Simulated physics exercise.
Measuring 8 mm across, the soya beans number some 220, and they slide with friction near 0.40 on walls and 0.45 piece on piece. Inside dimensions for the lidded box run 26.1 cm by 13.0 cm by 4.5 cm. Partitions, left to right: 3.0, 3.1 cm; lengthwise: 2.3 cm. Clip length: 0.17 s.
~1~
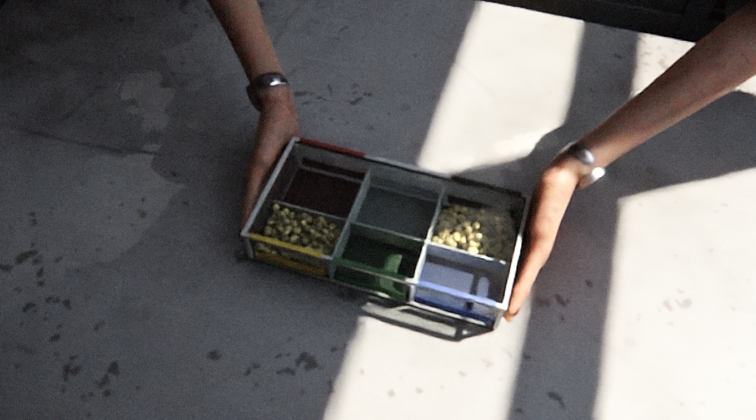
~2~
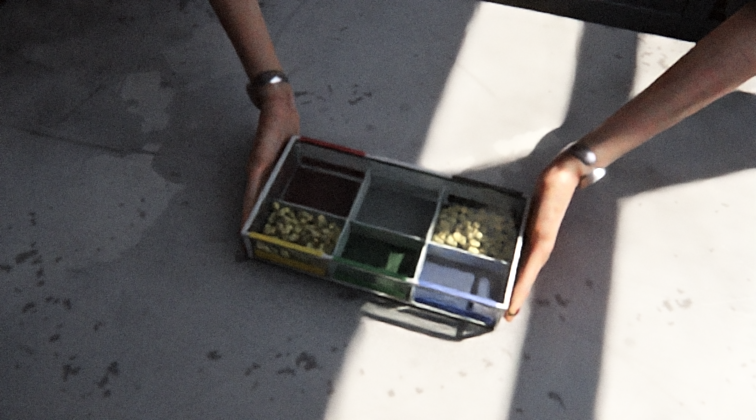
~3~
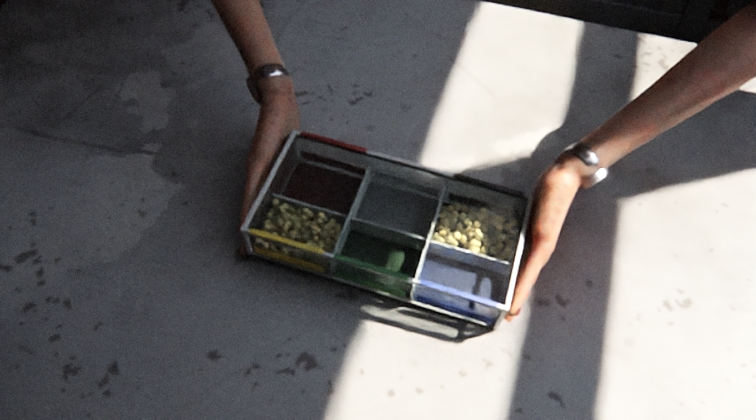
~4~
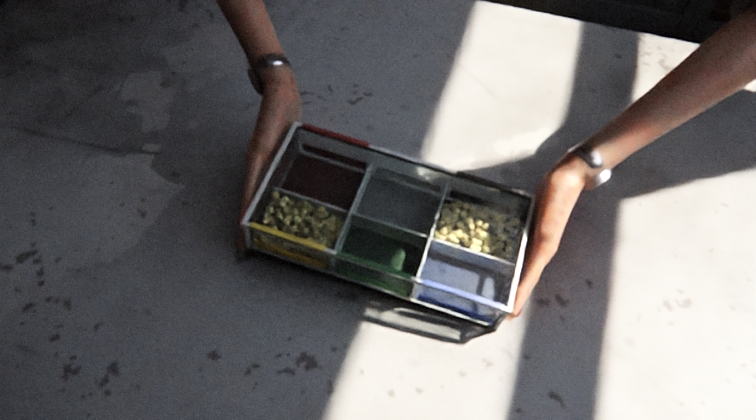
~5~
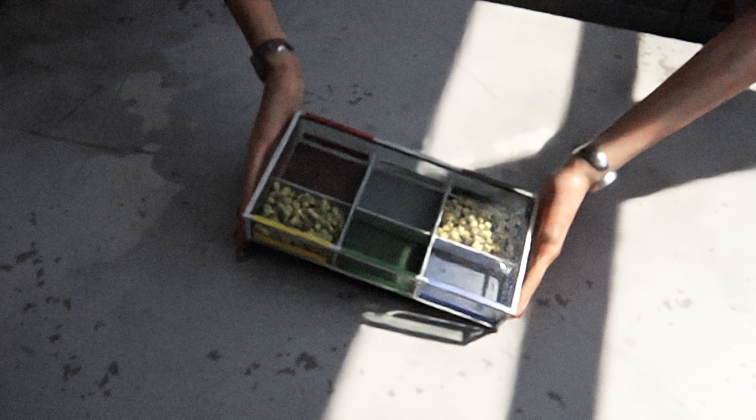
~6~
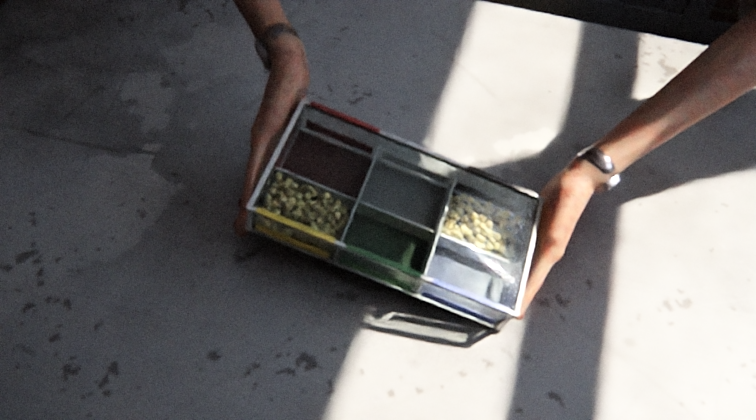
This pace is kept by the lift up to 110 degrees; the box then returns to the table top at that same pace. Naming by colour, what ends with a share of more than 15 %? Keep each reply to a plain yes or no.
Here goes: Red compartment no; blue compartment yes; green compartment no; yellow compartment yes; white compartment no; black compartment yes.
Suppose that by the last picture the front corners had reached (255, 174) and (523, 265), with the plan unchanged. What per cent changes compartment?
I'd put it at about 60 per cent.
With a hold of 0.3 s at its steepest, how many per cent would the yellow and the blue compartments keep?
Result - yellow: 40 %; blue: 30 %.
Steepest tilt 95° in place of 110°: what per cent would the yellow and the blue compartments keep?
Yellow: 45 per cent; blue: 15 per cent.
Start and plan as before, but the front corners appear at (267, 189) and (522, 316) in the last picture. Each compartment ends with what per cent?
Result - red: 0 %; blue: 15 %; green: 5 %; yellow: 45 %; white: 0 %; black: 30 %.
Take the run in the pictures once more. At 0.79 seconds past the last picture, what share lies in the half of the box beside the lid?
Estimate: Near 70 per cent.
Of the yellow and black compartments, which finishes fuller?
Yellow comes out ahead.
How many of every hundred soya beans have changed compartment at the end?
The answer is close to 30 percent.
Then, 0.79 s after the last picture, tilt 110 degrees; blue 10 %, green 5 %, yellow 50 %, black 35 %.
Then, 1.32 s after the last picture, tilt 50 degrees; blue 25 %, green 5 %, yellow 40 %, black 30 %.
Then, 1.91 s after the last picture, tilt 0 degrees; blue 25 %, green 5 %, yellow 40 %, black 30 %.
In the end, red 0 %, blue 25 %, green 5 %, yellow 40 %, white 0 %, black 30 %.
